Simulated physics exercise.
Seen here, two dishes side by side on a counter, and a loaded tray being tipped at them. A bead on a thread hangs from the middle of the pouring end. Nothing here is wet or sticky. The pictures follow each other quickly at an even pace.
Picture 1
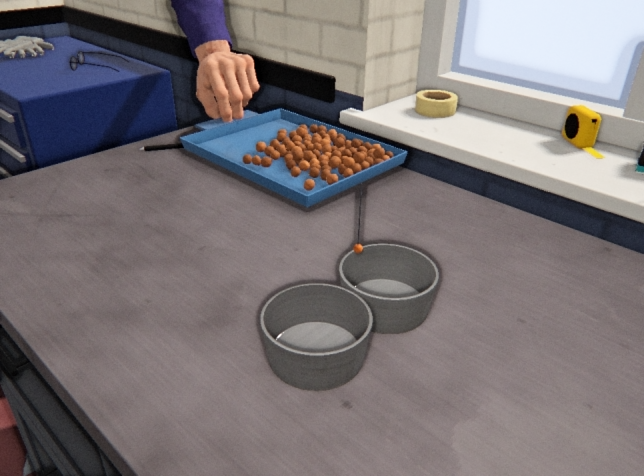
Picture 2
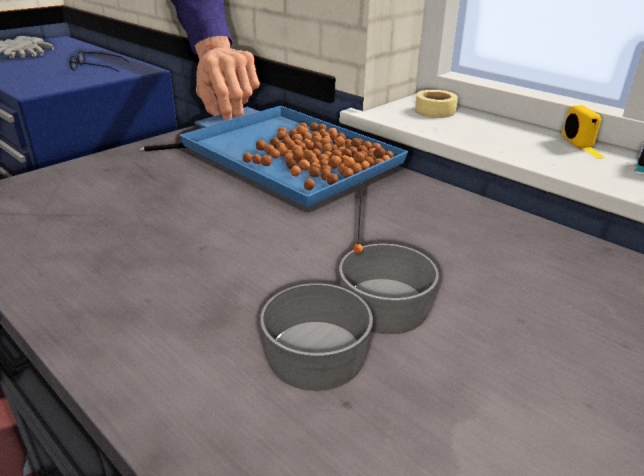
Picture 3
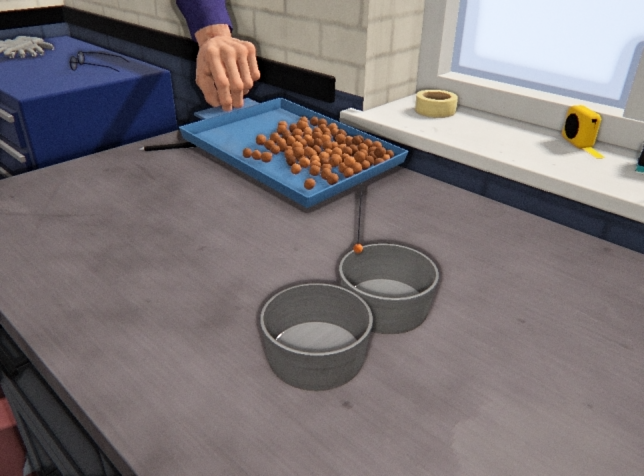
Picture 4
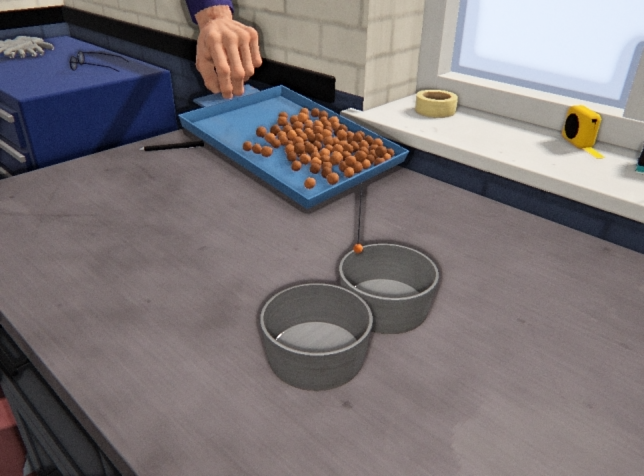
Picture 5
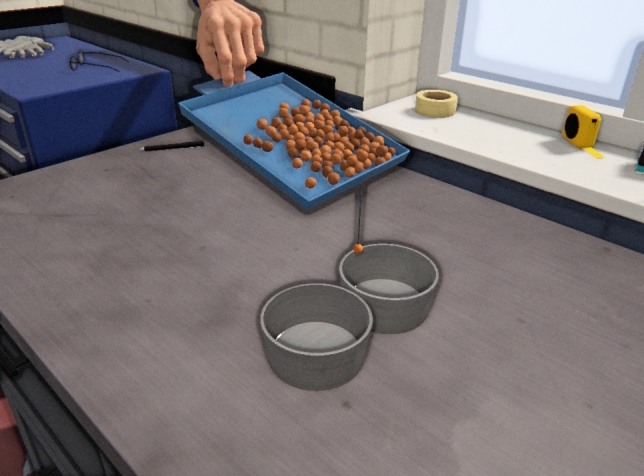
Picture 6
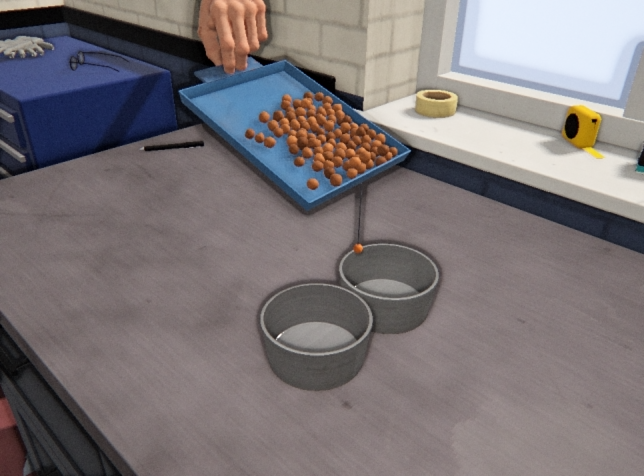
A blue tray of hazelnuts sat level above a counter with two grey dishes, then a hand gradually raised its back end, tilting it toward the dishes while the nuts stayed bunched on it.
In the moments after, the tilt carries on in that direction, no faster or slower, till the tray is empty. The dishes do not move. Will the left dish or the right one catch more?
Fuller: The right dish.
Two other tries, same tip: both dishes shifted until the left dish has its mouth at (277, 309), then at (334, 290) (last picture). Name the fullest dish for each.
In turn: Right; the left dish.
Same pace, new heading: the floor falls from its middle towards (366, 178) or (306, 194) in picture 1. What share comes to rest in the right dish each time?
In turn 60 and 30 in a hundred.
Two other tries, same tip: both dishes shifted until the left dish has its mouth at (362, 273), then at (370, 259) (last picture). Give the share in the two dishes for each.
About 50 and 30 per cent.
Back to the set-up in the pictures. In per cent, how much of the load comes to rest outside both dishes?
Close to 10 per cent.
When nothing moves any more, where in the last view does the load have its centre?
Roughly at (389, 305).
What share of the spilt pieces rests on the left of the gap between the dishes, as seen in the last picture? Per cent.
Close to 20 per cent.
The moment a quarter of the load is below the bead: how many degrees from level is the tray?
At some 110 degrees.
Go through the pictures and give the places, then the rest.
The first frame shows corners of the pouring end at (307, 194) and (404, 152), level; middle of the load at (327, 150), hazelnuts; left dish at (356, 359); right dish at (426, 305); bead on its thread at (358, 249).
The second frame shows corners of the pouring end at (308, 194) and (404, 151), level; middle of the load at (327, 149).
The third frame shows corners of the pouring end at (308, 195) and (405, 151), tipped barely, lowest at the left corner; middle of the load at (327, 146).
The fourth frame shows corners of the pouring end at (309, 197) and (406, 151), tipped a little, lowest at the left corner; middle of the load at (328, 142).
The fifth frame shows corners of the pouring end at (309, 198) and (406, 150), tipped a little, lowest at the left corner; middle of the load at (329, 138).
The sixth frame shows corners of the pouring end at (310, 200) and (407, 150), tipped clearly, lowest at the left corner; middle of the load at (330, 137); left dish at (356, 359); right dish at (426, 305).
Soon after the last picture, tray tipped steeply; nearly all on the tray; a stray few in the left dish; a stray few in the right dish; a stray few in the air.
A little later, tray tipped past a quarter turn; nearly all on the tray; a stray few in the left dish; a small part in the right dish; a stray few in the air.
Later still, tray tipped past a quarter turn; about a quarter in the left dish; about two thirds in the right dish; a small part outside both.
At rest, tray tipped past a quarter turn; about a quarter in the left dish; about two thirds in the right dish; a small part outside both.
